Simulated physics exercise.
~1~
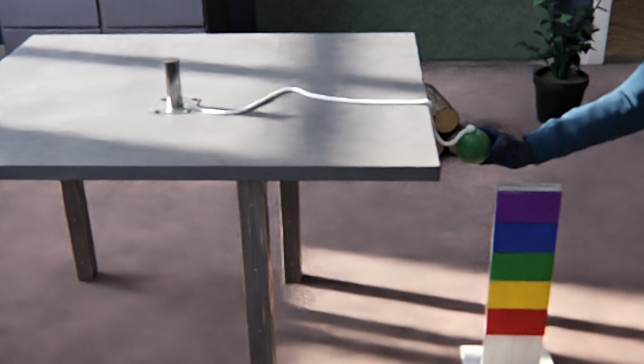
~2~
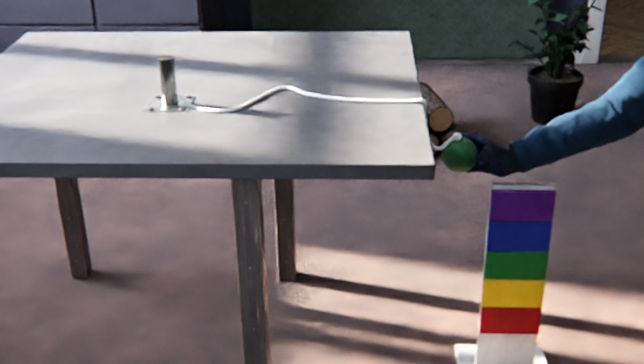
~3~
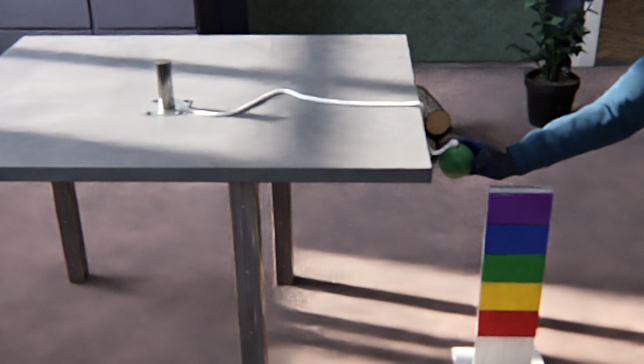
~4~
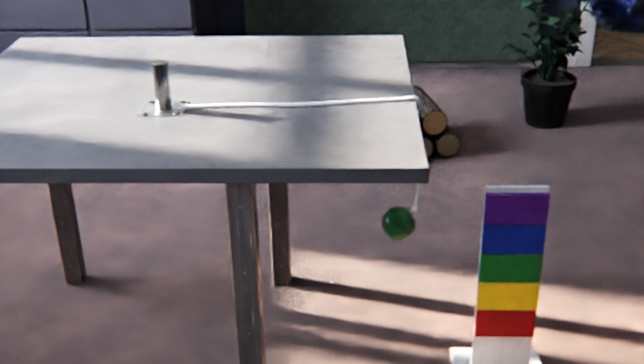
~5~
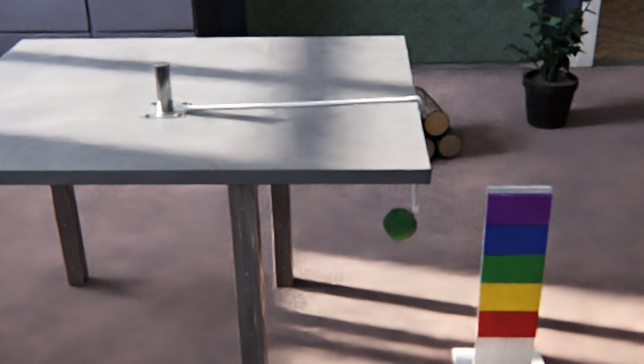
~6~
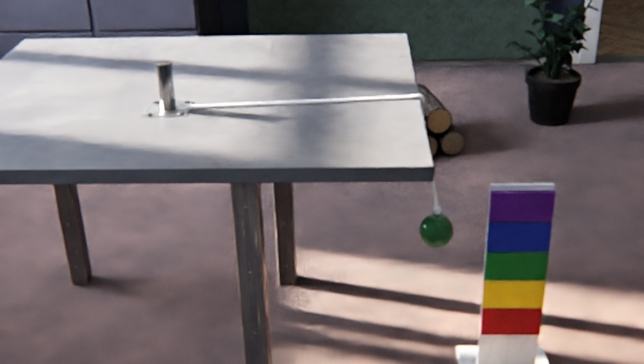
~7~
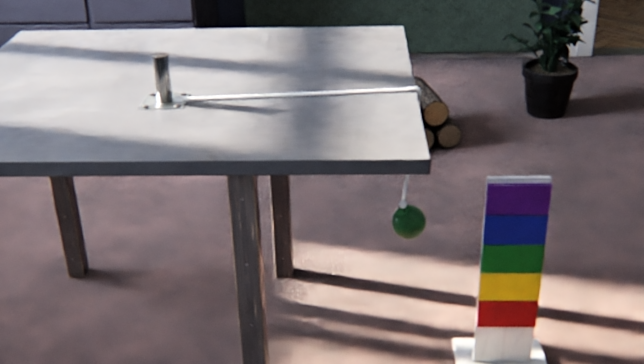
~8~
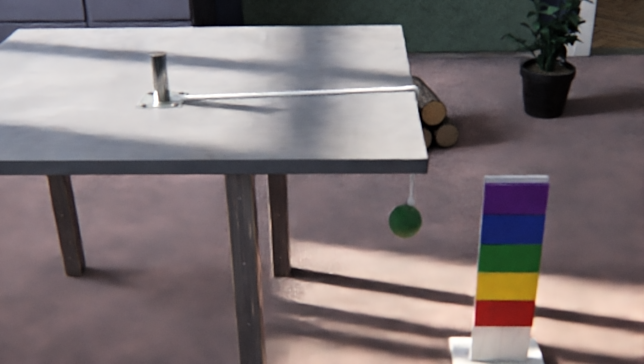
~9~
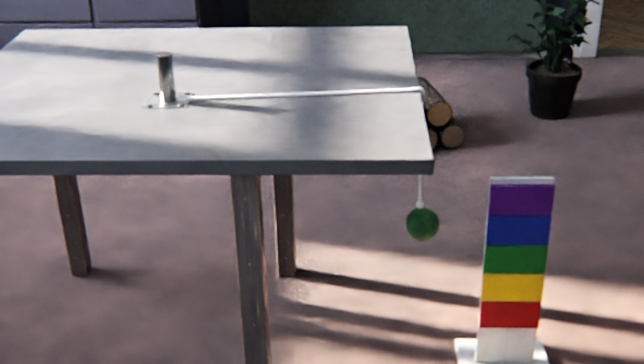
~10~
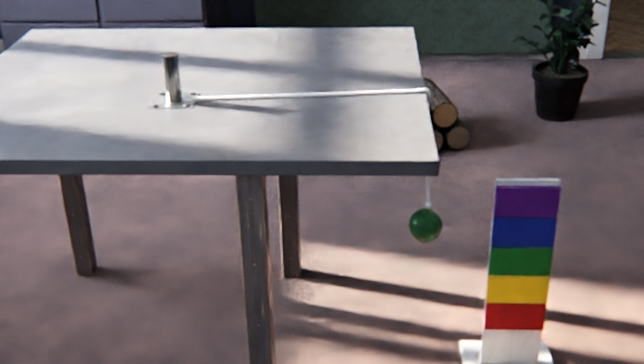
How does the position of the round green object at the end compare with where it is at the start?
At the start it is held by a gloved hand just off the right edge of the table. At the end it hangs lower and a little further left, below the table's edge on the white cord.
